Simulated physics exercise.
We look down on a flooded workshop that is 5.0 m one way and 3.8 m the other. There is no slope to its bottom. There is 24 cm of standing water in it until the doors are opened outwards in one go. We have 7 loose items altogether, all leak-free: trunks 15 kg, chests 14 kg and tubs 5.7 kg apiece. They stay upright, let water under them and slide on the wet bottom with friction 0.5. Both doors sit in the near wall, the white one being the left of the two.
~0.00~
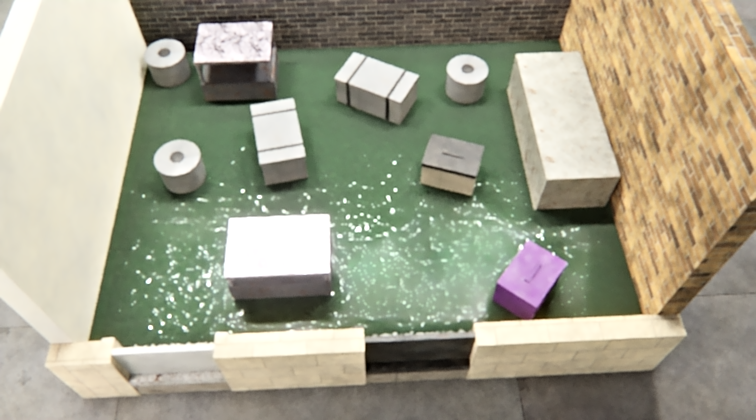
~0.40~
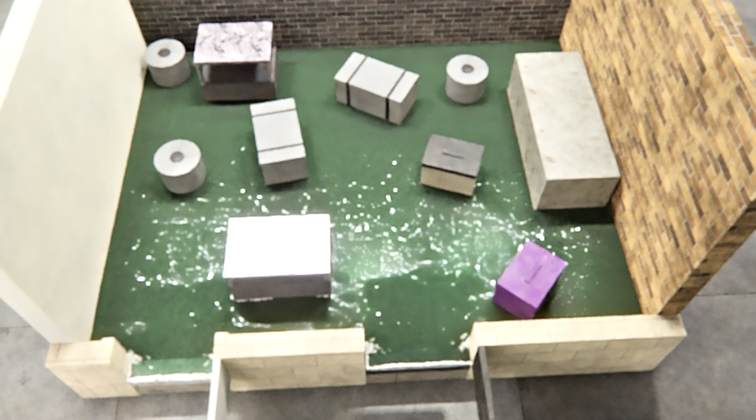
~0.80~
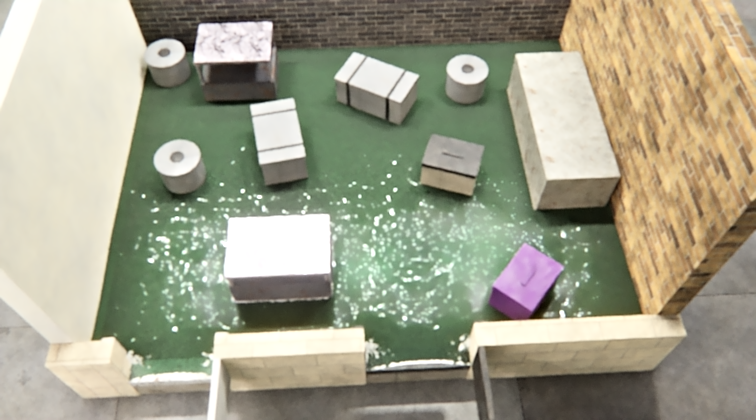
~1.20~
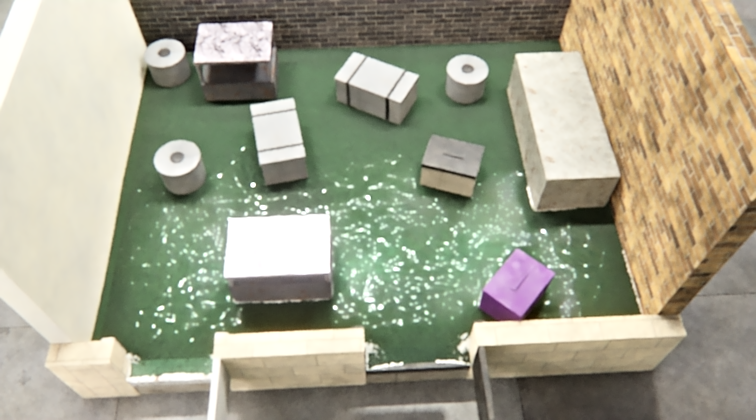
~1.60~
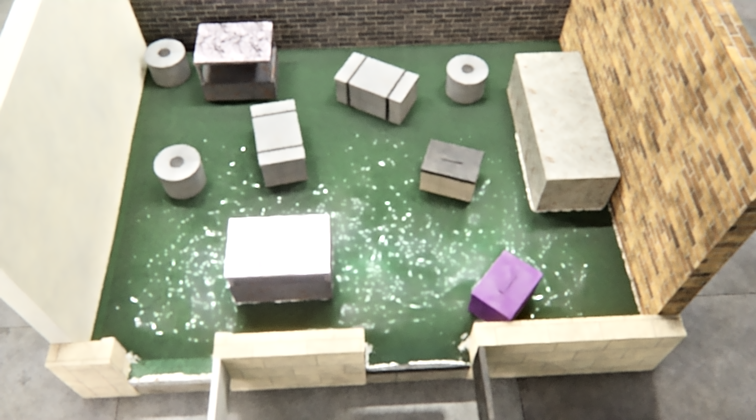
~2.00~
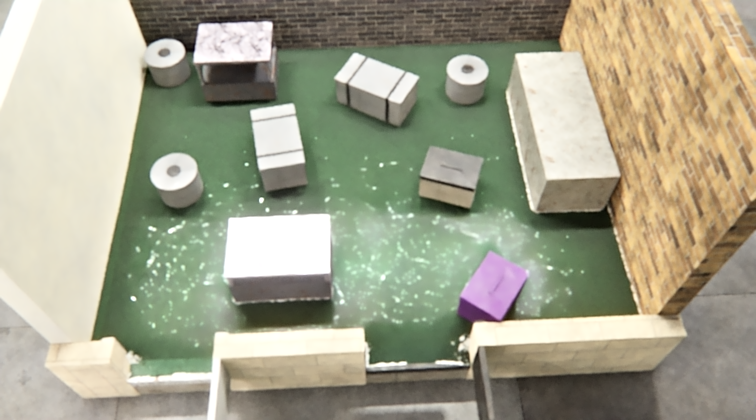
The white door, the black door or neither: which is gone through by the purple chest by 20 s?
Answer: Black doorway.
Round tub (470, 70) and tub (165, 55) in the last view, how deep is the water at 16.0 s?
Roughly 9 and 9 cm.
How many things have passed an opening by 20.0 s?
4 of them.
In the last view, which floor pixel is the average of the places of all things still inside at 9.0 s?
Around (306, 164).
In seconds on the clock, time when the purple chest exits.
4.0 s or so.
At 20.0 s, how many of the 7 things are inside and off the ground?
The count is 3.
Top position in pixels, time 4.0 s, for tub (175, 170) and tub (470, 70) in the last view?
Estimated pixels: (148, 236) and (464, 96).
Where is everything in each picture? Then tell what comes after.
The first picture shows the purple chest at (532, 273) floats; about 3910 L in view; 0 of 7 have shifted.
The second picture shows the purple chest at (532, 273) floats; about 3860 L in view; 0 of 7 have shifted.
The third picture shows the purple chest at (529, 276), afloat, 4 cm from its start; about 3770 L in view; 0 of 7 have shifted.
The fourth picture shows the purple chest at (519, 282) floats, 14 cm from its start; 24 cm deep round most things; 1 of 7 have shifted.
The fifth picture shows the purple chest at (508, 283) floats, 24 cm from its start; about 3580 L in view; 2 of 7 have shifted.
The sixth picture shows the purple chest at (495, 284), afloat, 35 cm from its start; about 3490 L in view; 4 of 7 have shifted.
After 4.0 s the purple chest has gone out by the black door; 1 of 7 are out; 6 afloat.
After 9.0 s the purple chest has gone out by the black door; 3 of 7 are out; 4 afloat.
After 16.0 s the purple chest has gone out by the black door; 4 of 7 are out; 3 afloat.
After 20.0 s the purple chest has gone out by the black door; 4 of 7 are out; 3 afloat.
